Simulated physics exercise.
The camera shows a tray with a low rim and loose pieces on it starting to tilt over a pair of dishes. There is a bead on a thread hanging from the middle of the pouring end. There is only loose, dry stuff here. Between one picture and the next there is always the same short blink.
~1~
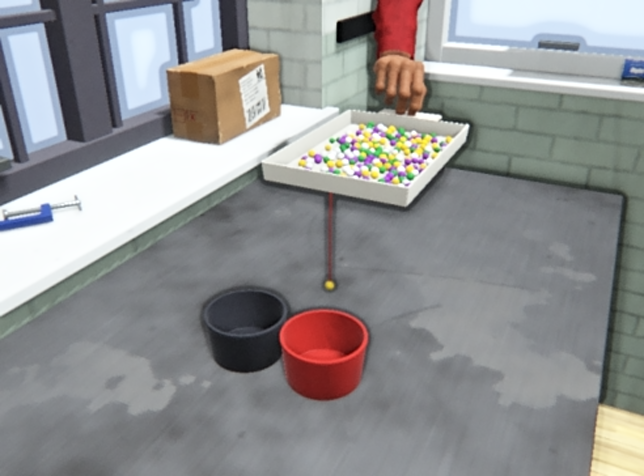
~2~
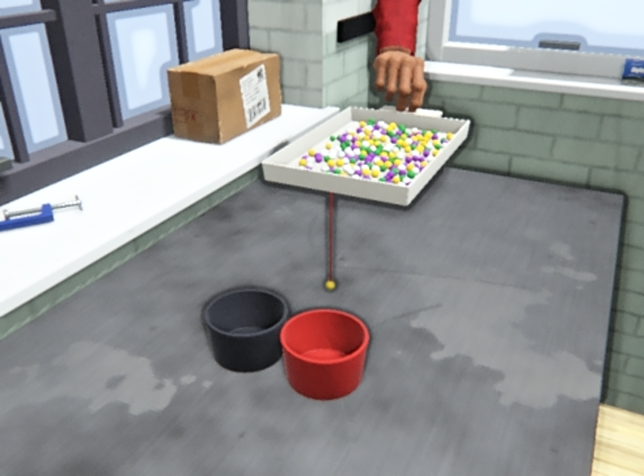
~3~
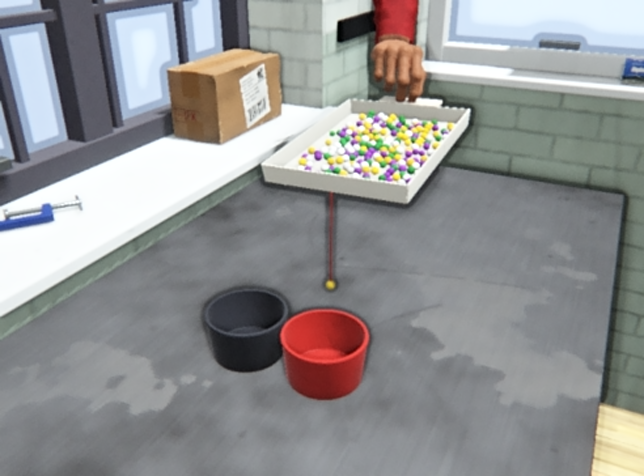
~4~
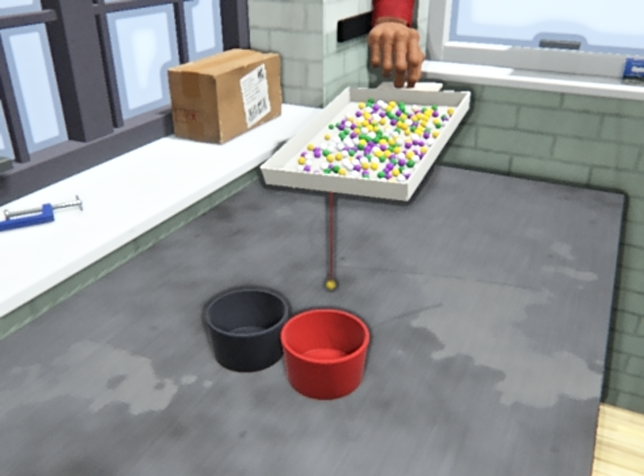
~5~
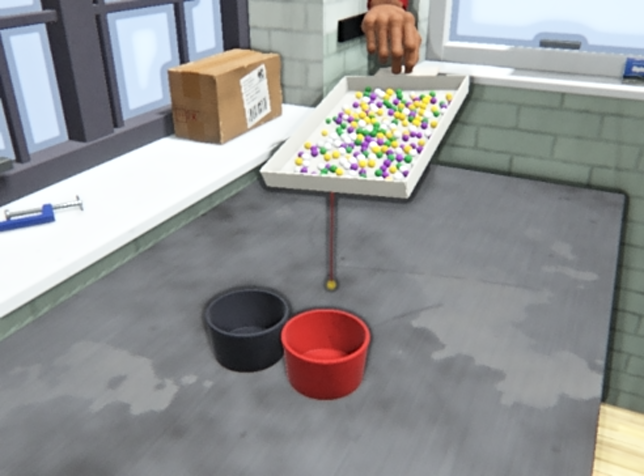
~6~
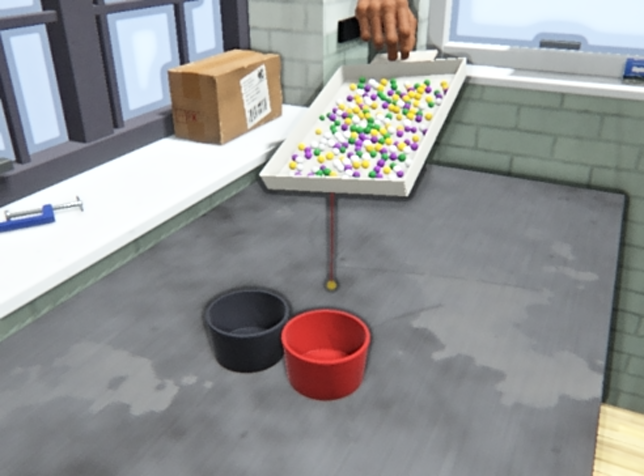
A hand in a red sleeve grips the far edge of a shallow white tray of yellow, purple, green and white beads, seen from above over a dark grey worktop by a window. A black dish and a red dish sit below, near a hanging yellow bead, with a cardboard box behind. The hand steadily raises the tray's far end, tilting it toward the viewer, while the camera stays still.
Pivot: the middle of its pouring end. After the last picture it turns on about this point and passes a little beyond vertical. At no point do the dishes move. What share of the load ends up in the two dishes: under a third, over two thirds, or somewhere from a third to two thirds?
From a third to two thirds.
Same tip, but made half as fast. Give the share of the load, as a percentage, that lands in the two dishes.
Estimate: Some 40%.
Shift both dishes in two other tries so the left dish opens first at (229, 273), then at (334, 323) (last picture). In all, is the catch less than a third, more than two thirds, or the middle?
In the middle band; under a third.
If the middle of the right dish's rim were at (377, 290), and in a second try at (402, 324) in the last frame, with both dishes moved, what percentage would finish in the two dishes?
Approximately 0 percent, followed by approximately 10 percent.
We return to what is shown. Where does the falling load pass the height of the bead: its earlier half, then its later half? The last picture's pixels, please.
First around (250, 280), afterwards around (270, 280).
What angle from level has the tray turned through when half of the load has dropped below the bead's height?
Angle: Approx. 105 degrees.
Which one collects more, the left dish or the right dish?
It's the leftmost one that wins.
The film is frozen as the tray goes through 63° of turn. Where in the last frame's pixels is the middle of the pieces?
Near (303, 159).
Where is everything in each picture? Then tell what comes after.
Corners of the pouring end (264, 161) and (407, 187), level; middle of the load (376, 155), round plastic beads; left dish (224, 349); right dish (304, 376); bead on its thread (330, 285), in the first picture.
Corners of the pouring end (265, 162) and (408, 186), level; middle of the load (377, 153), in the second picture.
Corners of the pouring end (264, 164) and (407, 184), tipped barely, lowest at the left corner; middle of the load (377, 148), in the third picture.
Corners of the pouring end (263, 167) and (406, 182), tipped a little, lowest at the left corner; middle of the load (376, 141), in the fourth picture.
Corners of the pouring end (263, 170) and (405, 180), tipped clearly, lowest at the left corner; middle of the load (373, 134), in the fifth picture.
Corners of the pouring end (262, 174) and (403, 179), tipped clearly, lowest at the left corner; middle of the load (367, 131), almost all on the move; left dish (226, 349); right dish (306, 376), in the sixth picture.
Just after the last frame, tray tipped steeply; almost all on the tray; about a tenth in the air.
A moment on, tray tipped right over; roughly a third on the tray; roughly a quarter in the left dish; roughly a quarter outside both; roughly a quarter in the air.
Further on, tray tipped past a quarter turn; just a few in the right dish; roughly half in the left dish; roughly half outside both.
When it is over, tray tipped past a quarter turn; just a few in the right dish; roughly half in the left dish; roughly half outside both.
